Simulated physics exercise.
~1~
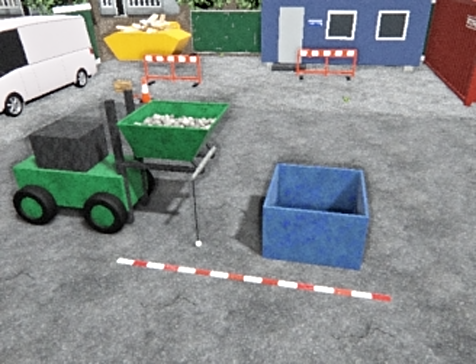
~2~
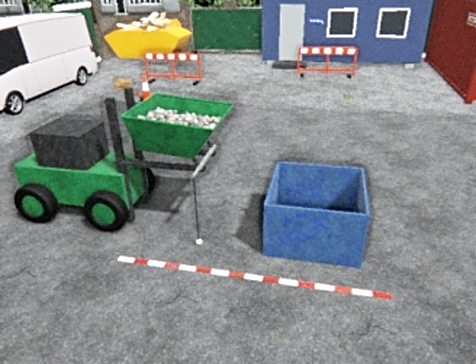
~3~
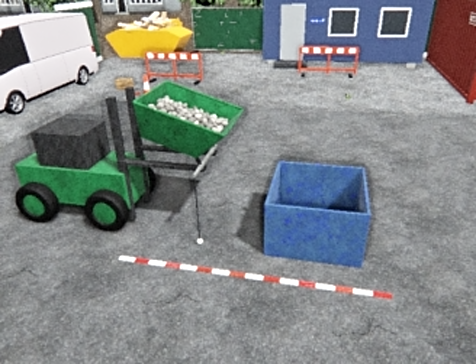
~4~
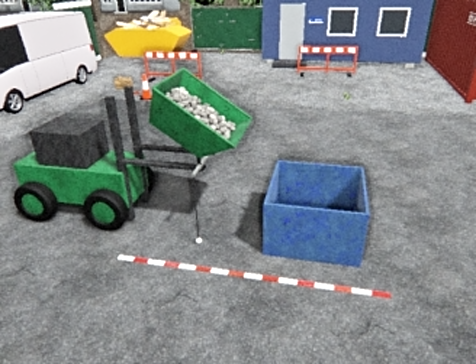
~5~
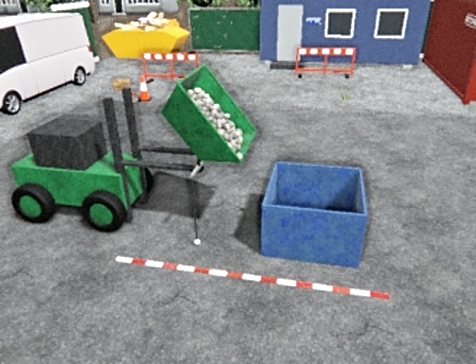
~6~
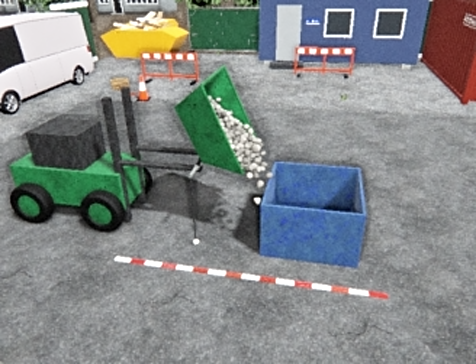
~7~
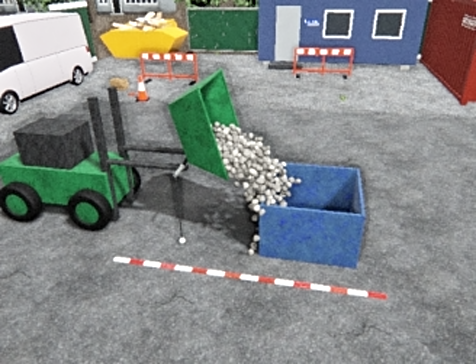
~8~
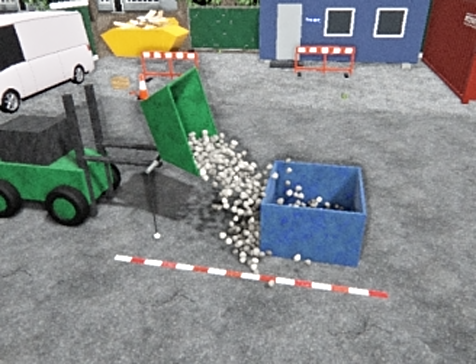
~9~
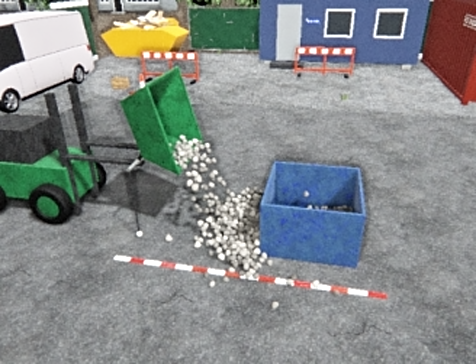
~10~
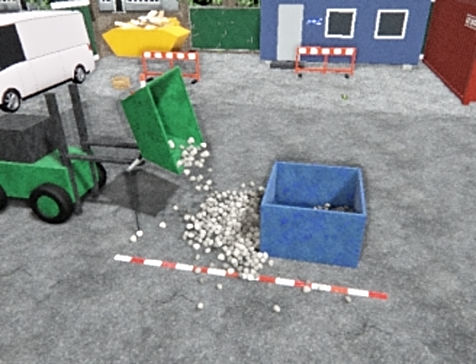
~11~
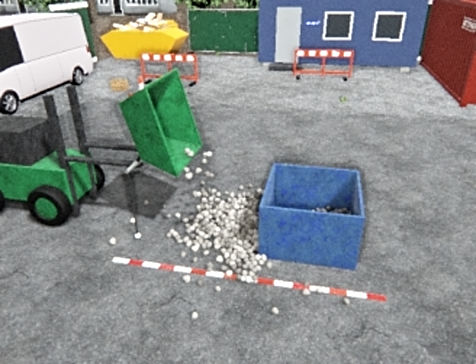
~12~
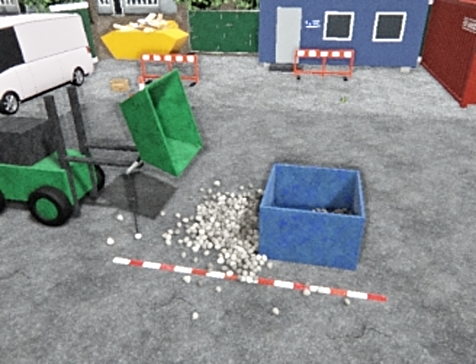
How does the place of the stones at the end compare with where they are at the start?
At the start the stones sit up in the raised green skip, left of the blue bin. At the end they are lower and farther right, mostly in a heap on the ground against the left side of the bin.
